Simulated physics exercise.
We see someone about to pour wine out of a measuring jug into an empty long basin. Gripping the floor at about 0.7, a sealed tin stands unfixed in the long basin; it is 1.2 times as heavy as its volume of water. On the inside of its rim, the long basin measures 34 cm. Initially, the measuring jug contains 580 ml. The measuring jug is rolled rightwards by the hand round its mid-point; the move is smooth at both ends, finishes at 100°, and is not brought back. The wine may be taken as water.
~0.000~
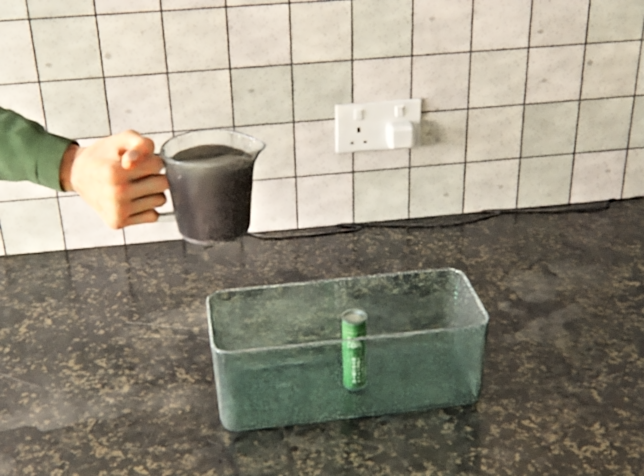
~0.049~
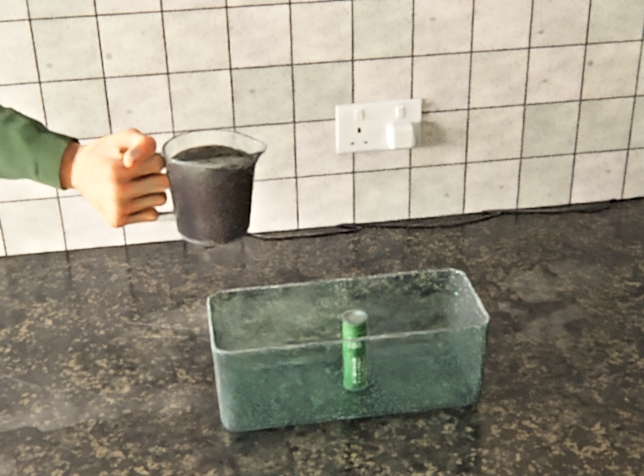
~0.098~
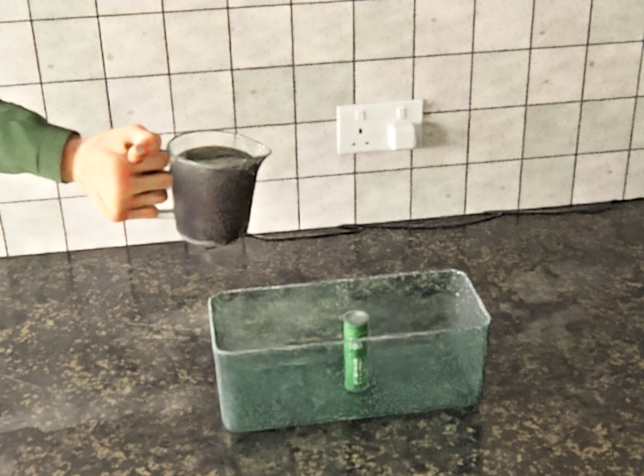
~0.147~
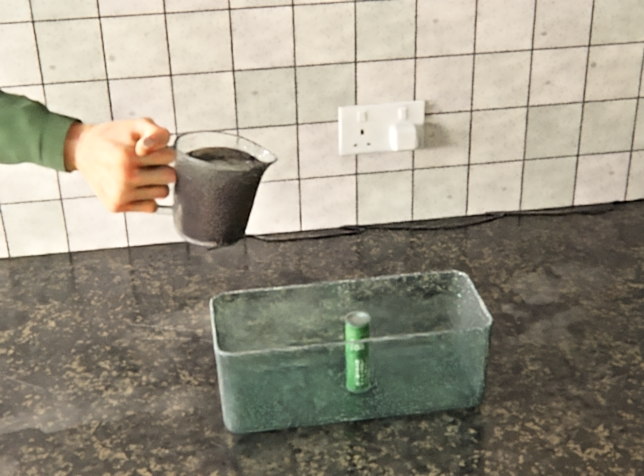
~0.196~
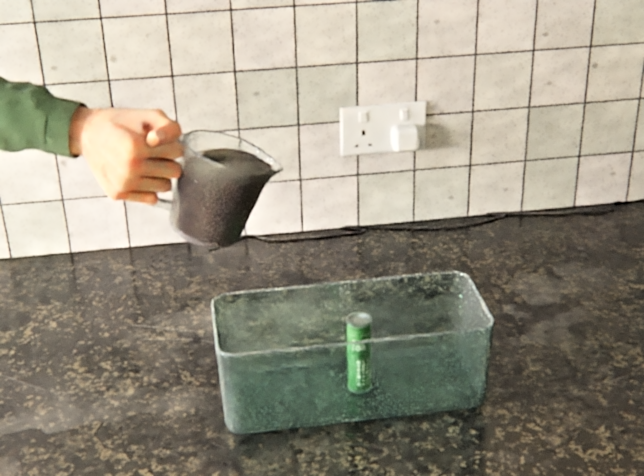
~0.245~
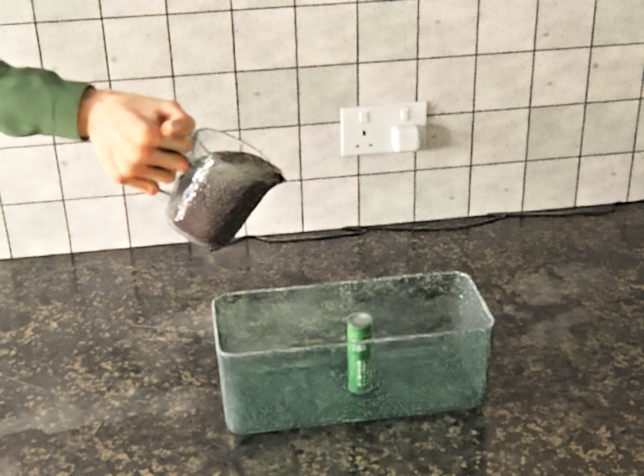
A hand in a green sleeve, at the left, holds a clear measuring jug of dark liquid by its handle and tilts it smoothly rightwards, slightly at first and then further, the liquid shifting towards the spout. Below it, a long, clear greenish basin with a small green tin standing inside rests on a dark speckled surface. The view, nearly still, looks slightly down towards a white tiled wall with a white socket.
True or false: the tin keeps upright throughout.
False.
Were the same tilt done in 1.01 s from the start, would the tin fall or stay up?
The tin tumbles.
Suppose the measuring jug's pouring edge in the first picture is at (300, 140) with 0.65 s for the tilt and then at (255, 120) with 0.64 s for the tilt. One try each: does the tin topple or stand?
The tin stays vertical the first time and overturns the second time.
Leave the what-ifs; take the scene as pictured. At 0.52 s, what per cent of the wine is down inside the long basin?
Roughly 12 percent.
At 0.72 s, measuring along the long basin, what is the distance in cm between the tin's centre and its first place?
2 cm, roughly.
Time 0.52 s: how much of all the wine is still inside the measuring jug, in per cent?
I'd put it near 54 percent.
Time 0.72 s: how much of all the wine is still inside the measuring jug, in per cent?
12 %.
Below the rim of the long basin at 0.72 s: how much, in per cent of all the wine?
Around 66 in a hundred.
By 0.52 s the tilt is 90° and 53 per cent is still to pour; the tin stands where it began.
By 0.72 s the tilt is 100° and 12 per cent is still to pour; the tin leans 10°.
By 0.92 s the tilt is 100° and 2 per cent is still to pour; the tin lies on its side.
By 1.15 s the tilt is 100° and 0 per cent is still to pour; the tin lies on its side.
At rest the tin lies on its side.
